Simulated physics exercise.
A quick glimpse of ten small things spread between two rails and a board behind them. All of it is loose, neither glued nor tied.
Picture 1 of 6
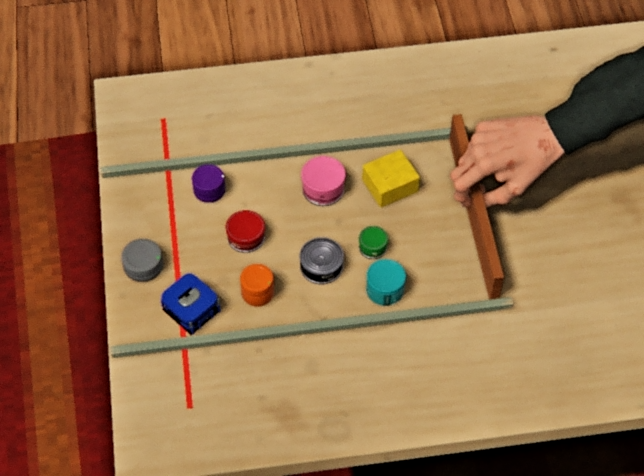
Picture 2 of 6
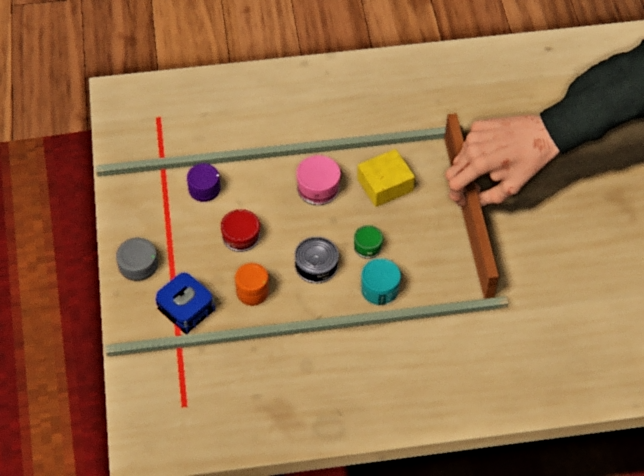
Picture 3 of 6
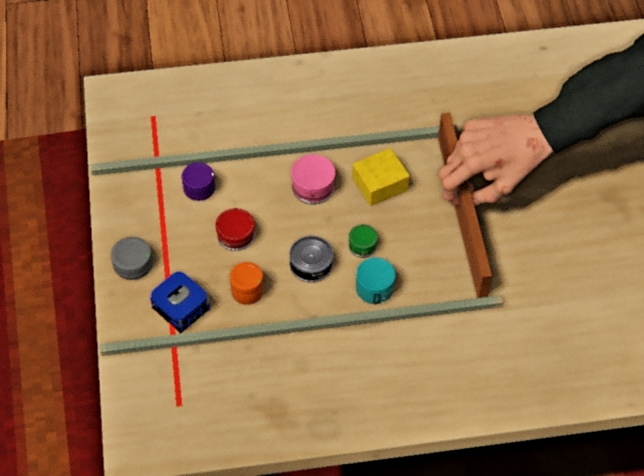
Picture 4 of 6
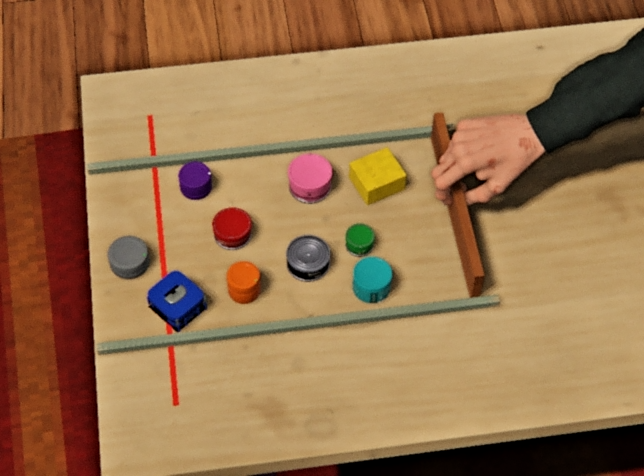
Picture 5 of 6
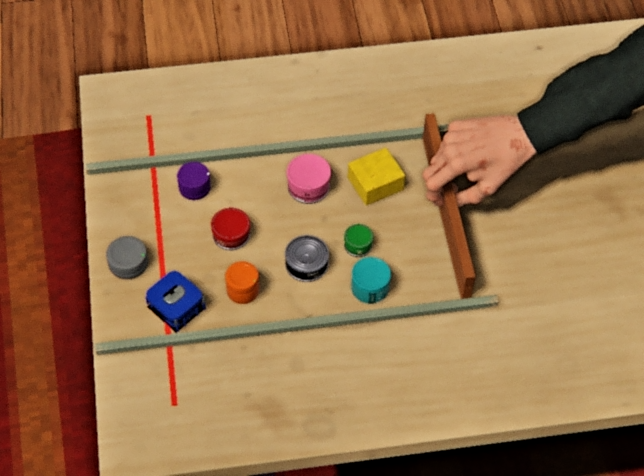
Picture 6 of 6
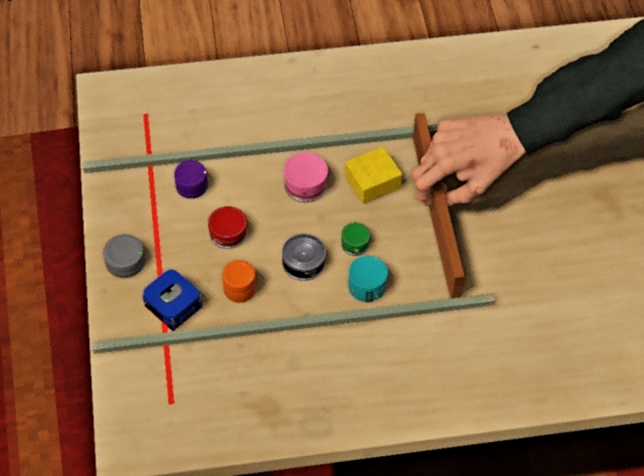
Seen from above at a slight tilt, a pale wooden board lies over a wood floor and red rug, with two grey-green rails and a red tape line across its left side. Between the rails sit a yellow block, a blue case on the tape, a grey lid left of it, and purple, red, pink, orange, green, teal and dark grey round pieces. A dark-sleeved hand slides a brown bar slightly left towards them, while the view drifts a little and the pieces stay put on the surface.
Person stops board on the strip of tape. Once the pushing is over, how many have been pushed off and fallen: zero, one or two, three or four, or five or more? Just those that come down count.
The way I see it, one or two of them end up off the end.
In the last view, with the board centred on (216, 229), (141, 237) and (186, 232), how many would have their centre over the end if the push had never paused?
0; 4; 0.
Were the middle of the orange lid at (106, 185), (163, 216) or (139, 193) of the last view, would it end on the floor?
Order of tries: Off, on, off.
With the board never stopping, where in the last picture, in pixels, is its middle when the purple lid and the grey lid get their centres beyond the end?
Roughly (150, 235); for the second one, roughly (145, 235).
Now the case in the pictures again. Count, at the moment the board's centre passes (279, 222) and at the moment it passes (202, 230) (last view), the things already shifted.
That gives 7 for the first and 9 for the second.
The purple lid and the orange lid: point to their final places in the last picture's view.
About (92, 179), and the other about (111, 303).
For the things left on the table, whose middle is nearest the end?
Pink tin.
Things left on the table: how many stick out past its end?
That would be 3.
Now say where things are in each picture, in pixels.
The first frame shows grey lid (142, 260); blue case (190, 304); purple lid (209, 184); board (475, 205); tape (176, 252).
The second frame shows blue case (185, 303); pink tin (318, 181).
The third frame shows purple lid (199, 182); orange lid (247, 283).
The fourth frame shows grey lid (129, 258); yellow block (377, 176).
The fifth frame shows blue case (175, 301); board (448, 204).
The sixth frame shows grey lid (124, 256); blue case (172, 300); purple lid (191, 180); board (437, 204); tape (158, 248).
Soon after, none off yet; grey lid at rest near (124, 256); blue case at rest near (172, 300); purple lid at rest near (191, 180).
After that, none off yet; grey lid at rest near (124, 256); blue case at rest near (172, 300); purple lid displaced about its own width near (171, 179).
And then, none off yet; grey lid at rest near (124, 256); blue case displaced about its own width near (130, 310); purple lid displaced well along near (118, 176).
In the end, the number that fall off is one or two; gone, blue case.
